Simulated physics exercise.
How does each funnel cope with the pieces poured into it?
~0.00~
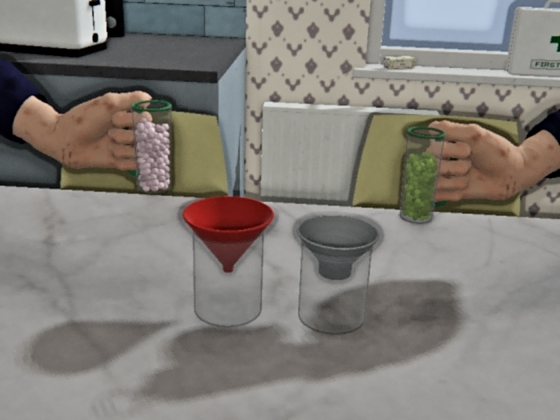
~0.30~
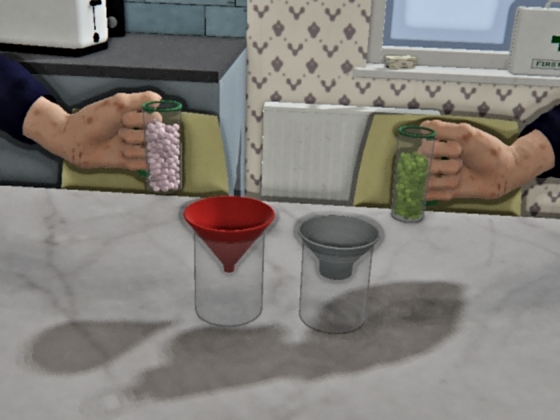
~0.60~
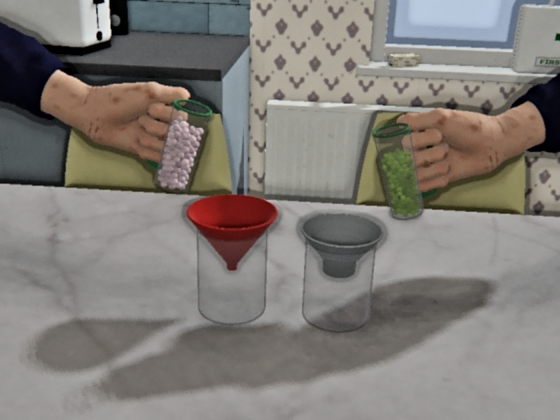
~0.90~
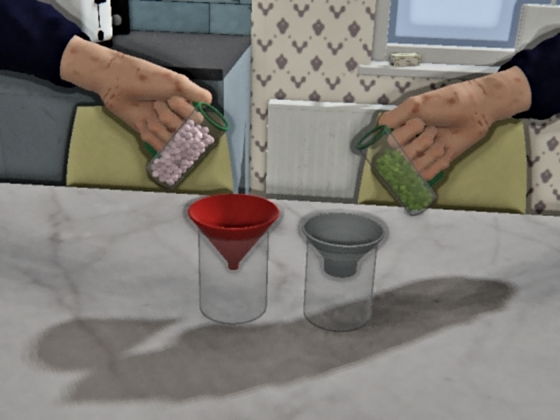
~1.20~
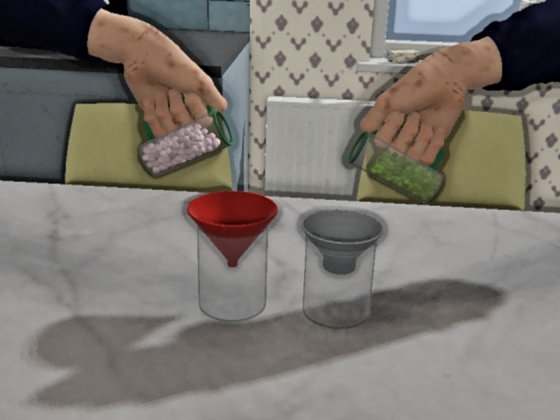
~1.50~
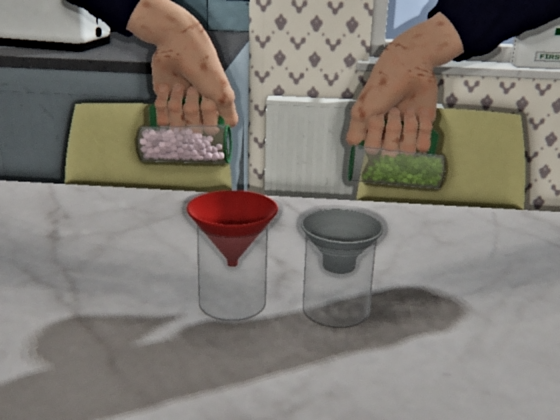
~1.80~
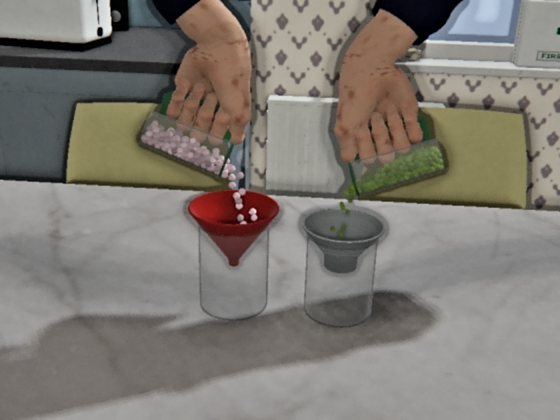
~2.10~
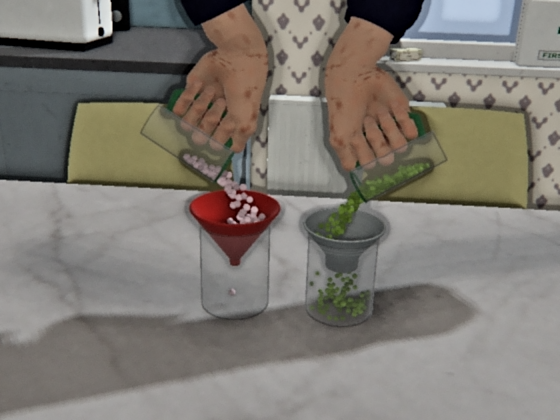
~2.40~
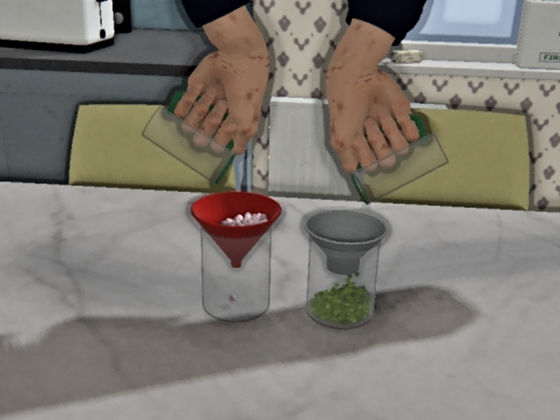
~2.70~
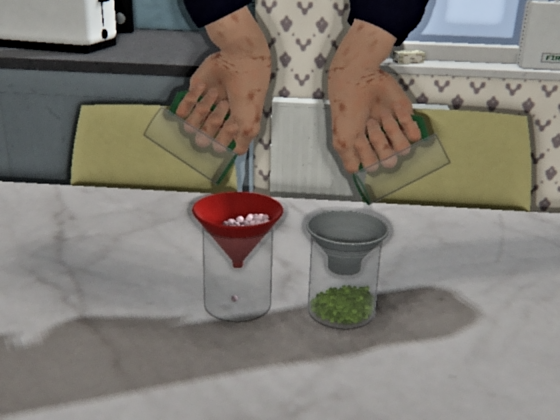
The red funnel on the left gets blocked, with nearly all the pink pieces held in it, while the grey funnel on the right runs clear and lets all the green pieces into its jar.
